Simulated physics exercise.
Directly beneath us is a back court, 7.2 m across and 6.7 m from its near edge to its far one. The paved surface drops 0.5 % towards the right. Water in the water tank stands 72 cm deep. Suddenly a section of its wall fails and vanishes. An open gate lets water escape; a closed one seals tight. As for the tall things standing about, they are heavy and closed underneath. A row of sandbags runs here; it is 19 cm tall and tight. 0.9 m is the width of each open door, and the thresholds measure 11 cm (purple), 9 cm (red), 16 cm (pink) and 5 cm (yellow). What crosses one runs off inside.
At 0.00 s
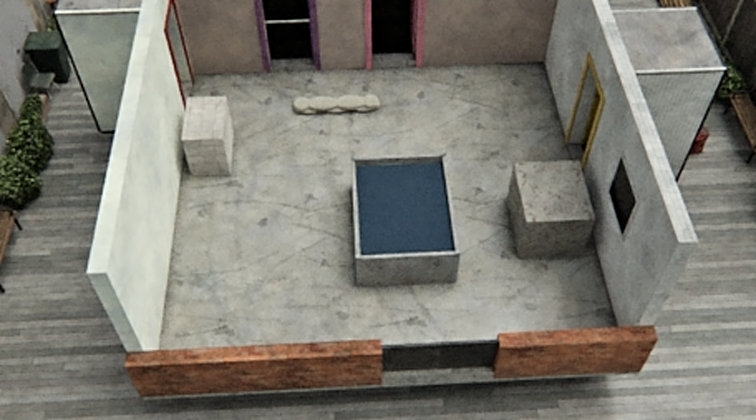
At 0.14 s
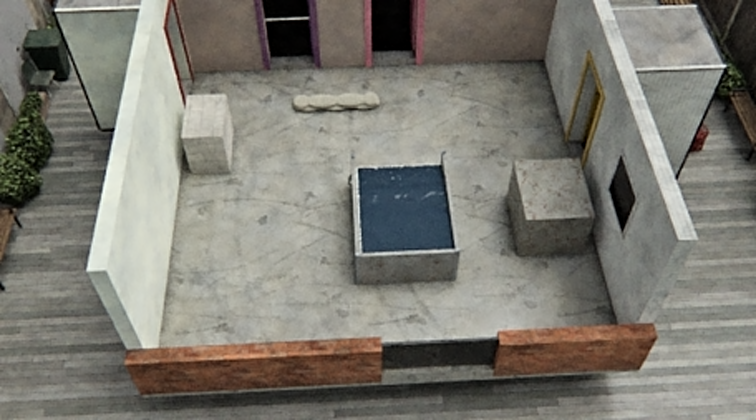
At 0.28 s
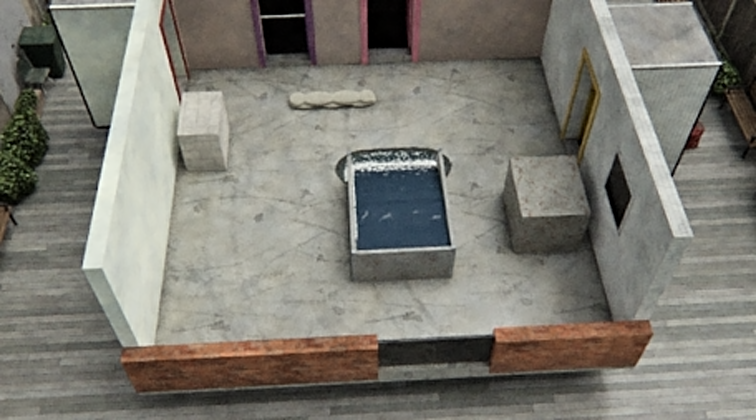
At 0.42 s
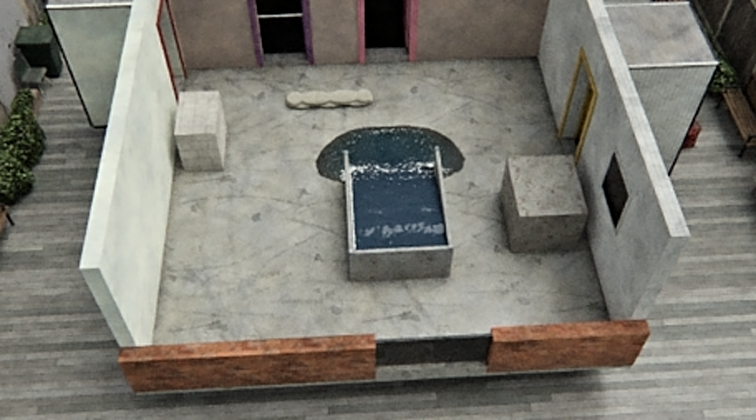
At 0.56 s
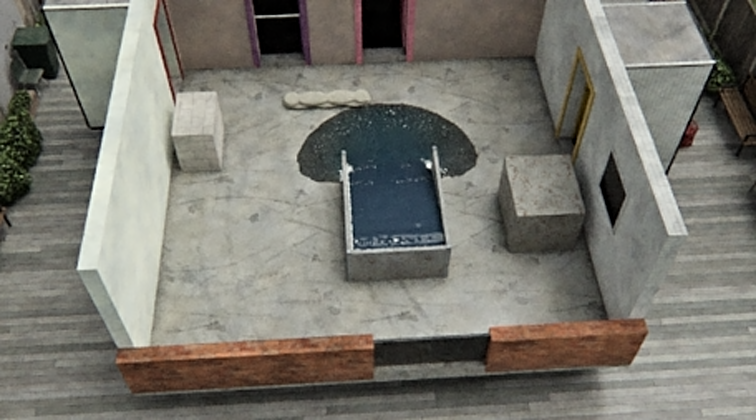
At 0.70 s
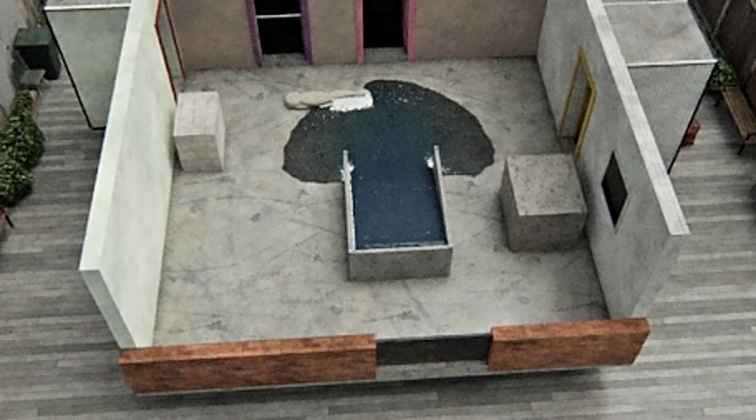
Water in a tank pours out its far side and spreads across the paved court.
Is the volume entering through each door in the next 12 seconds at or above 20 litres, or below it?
Result: The purple door lets in less than the cap; the red door lets in more than the cap; the pink door lets in more than the cap; the yellow door lets in more than the cap.
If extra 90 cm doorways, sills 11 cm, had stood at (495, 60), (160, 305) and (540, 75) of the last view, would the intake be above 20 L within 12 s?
Well, the first is on the high side, the second is on the low side, and the third is on the high side.
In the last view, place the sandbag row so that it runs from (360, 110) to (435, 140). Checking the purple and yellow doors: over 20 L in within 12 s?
Against that limit: Purple past it, yellow above.
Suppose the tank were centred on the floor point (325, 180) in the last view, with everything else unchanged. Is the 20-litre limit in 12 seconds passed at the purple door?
Purple: Beyond limit.
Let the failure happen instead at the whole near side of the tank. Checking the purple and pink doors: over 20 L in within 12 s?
Against the limit, the purple door stays within it and the pink door stays within it.
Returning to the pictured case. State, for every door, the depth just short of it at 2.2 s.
Door by door, in cm: Purple reads 7, red reads 8, pink reads 31, yellow reads 0.
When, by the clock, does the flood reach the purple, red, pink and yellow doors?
Purple: 1.8 s; red: 2.0 s; pink: 0.8 s; yellow: 2.8 s.
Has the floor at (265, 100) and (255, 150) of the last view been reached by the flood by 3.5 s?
In turn: Under water, flooded.
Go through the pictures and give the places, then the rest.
In the first picture, still water, 72 cm deep, in the water tank at (403, 206).
In the second picture, the front is at a hidden place, 0.9 m from the gap on the water tank's far side; 0.4 m2 of floor is under water; 72 cm left at the back of the water tank.
In the third picture, water pours out on the water tank's far side and has run 1.1 m, to (445, 164); typically 13 cm deep outside, 72 cm at the water tank's back.
In the fourth picture, water pours out on the water tank's far side and has run 1.4 m, to (429, 132); typically 10 cm deep outside, 71 cm at the water tank's back.
In the fifth picture, water pours out on the water tank's far side and has run 1.9 m, to (367, 108); typically 7 cm deep outside, 63 cm at the water tank's back.
In the sixth picture, water pours out on the water tank's far side and has run 2.6 m, to (375, 84); typically 6 cm deep outside, 62 cm at the water tank's back.
After 1.4 s water covers 30 % of the floor and is deepest (28 cm) near (384, 175); purple door not reached, red door not reached, pink door 28 cm at the sill, 35 L in, yellow door not reached.
After 2.2 s water covers 40 % of the floor and is deepest (39 cm) near (532, 61); purple door 7 cm at the sill, 0 L in, red door 8 cm at the sill, 0 L in, pink door 31 cm at the sill, 117 L in, yellow door not reached.
After 3.5 s water covers 45 % of the floor and is deepest (27 cm) near (532, 61); purple door 6 cm at the sill, 0 L in, red door 16 cm at the sill, 15 L in, pink door 17 cm at the sill, 172 L in, yellow door 5 cm at the sill, 0 L in.
After 7.0 s water covers 80 % of the floor and is deepest (13 cm) near (538, 191); purple door 9 cm at the sill, 0 L in, red door 8 cm at the sill, 42 L in, pink door 7 cm at the sill, 175 L in, yellow door 8 cm at the sill, 9 L in.
After 12.0 s water covers 95 % of the floor and is deepest (9 cm) near (541, 91); purple door 4 cm at the sill, 0 L in, red door 4 cm at the sill, 43 L in, pink door 5 cm at the sill, 175 L in, yellow door 6 cm at the sill, 45 L in.
